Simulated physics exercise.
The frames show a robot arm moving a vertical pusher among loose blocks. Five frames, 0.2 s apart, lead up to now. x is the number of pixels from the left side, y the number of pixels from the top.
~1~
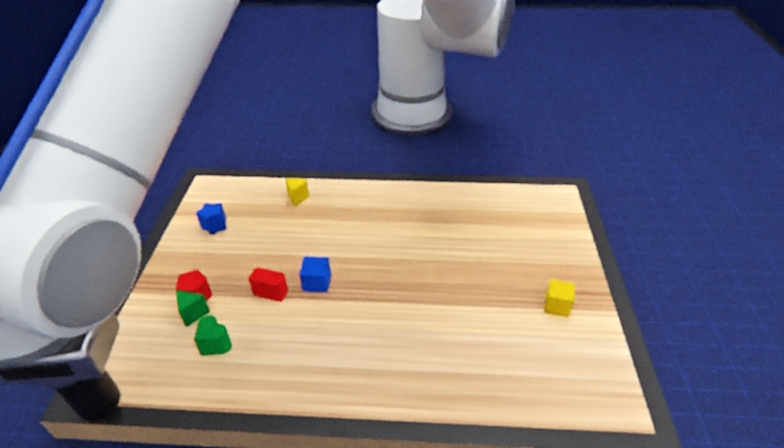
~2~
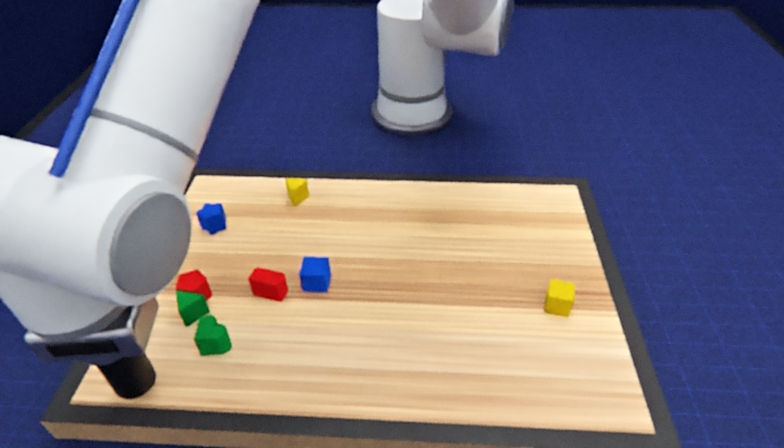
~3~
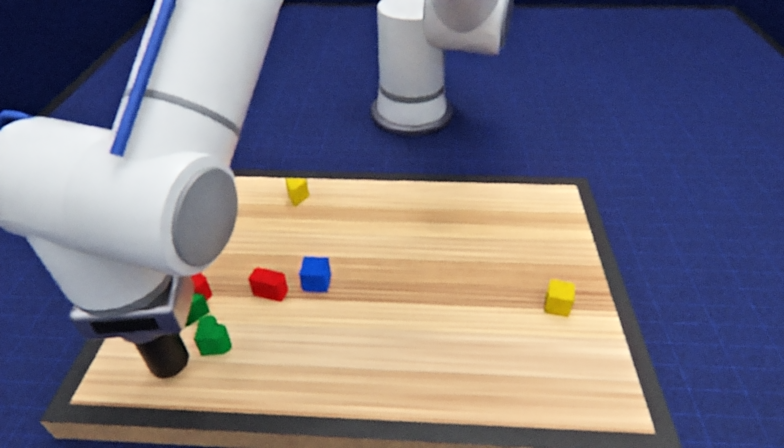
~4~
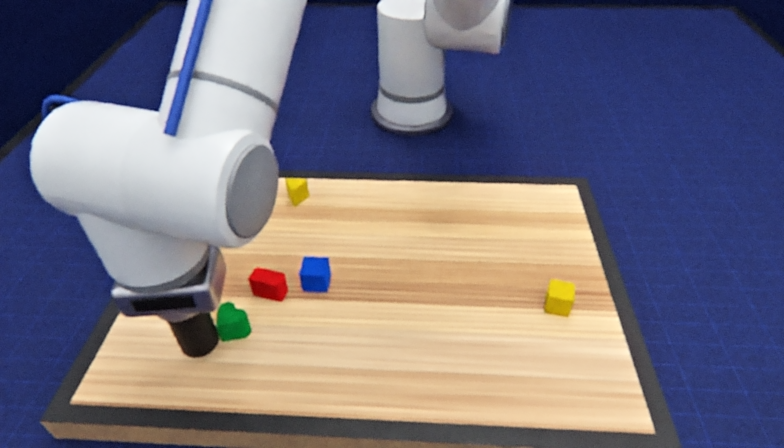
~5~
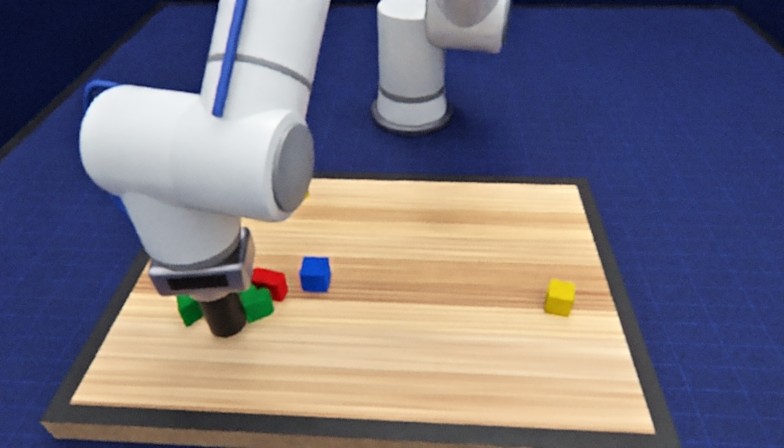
A robot arm moves its black pusher up and right, pushing a green block toward a red block.
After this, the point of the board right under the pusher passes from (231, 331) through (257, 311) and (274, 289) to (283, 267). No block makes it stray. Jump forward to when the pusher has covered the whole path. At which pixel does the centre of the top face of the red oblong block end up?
My best guess is (297, 223).
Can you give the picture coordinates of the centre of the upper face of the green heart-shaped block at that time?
Somewhere near (299, 235).
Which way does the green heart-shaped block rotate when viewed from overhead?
The turn is anti-clockwise.
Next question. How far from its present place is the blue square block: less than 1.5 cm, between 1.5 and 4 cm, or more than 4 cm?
Once the path ends, it will sit under 1.5 cm from where it is now.
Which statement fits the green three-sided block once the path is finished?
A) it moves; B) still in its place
My answer is option B.
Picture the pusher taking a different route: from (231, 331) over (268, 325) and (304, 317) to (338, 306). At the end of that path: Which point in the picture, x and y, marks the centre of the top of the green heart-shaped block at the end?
It ends at (286, 281).
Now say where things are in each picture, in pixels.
In the first frame, lower end of the pusher at (99, 402), tops of blocks, green three-sided block at (186, 298), green heart-shaped block at (209, 328), red oblong block at (266, 276), blue square block at (314, 265).
In the second frame, pusher at (136, 382), blocks as before.
In the third frame, pusher at (170, 362), blocks as before.
In the fourth frame, pusher at (200, 342), green heart-shaped block at (229, 313).
In the fifth frame, pusher at (228, 323), green three-sided block at (186, 298), green heart-shaped block at (253, 294), red oblong block at (266, 276), blue square block at (314, 265).
What follows on the original path. One third of the way, pusher at (255, 303); green heart-shaped block at (274, 276), turned 30° anticlockwise; red oblong block at (276, 261), turned 25° anticlockwise.
Two thirds of the way, pusher at (272, 281); green heart-shaped block at (290, 254), turned 35° anticlockwise; red oblong block at (287, 241), turned 35° anticlockwise.
At the end, pusher at (281, 259); green three-sided block not moved; green heart-shaped block at (299, 235), turned 30° anticlockwise; red oblong block at (297, 223), turned 25° anticlockwise; blue square block not moved.
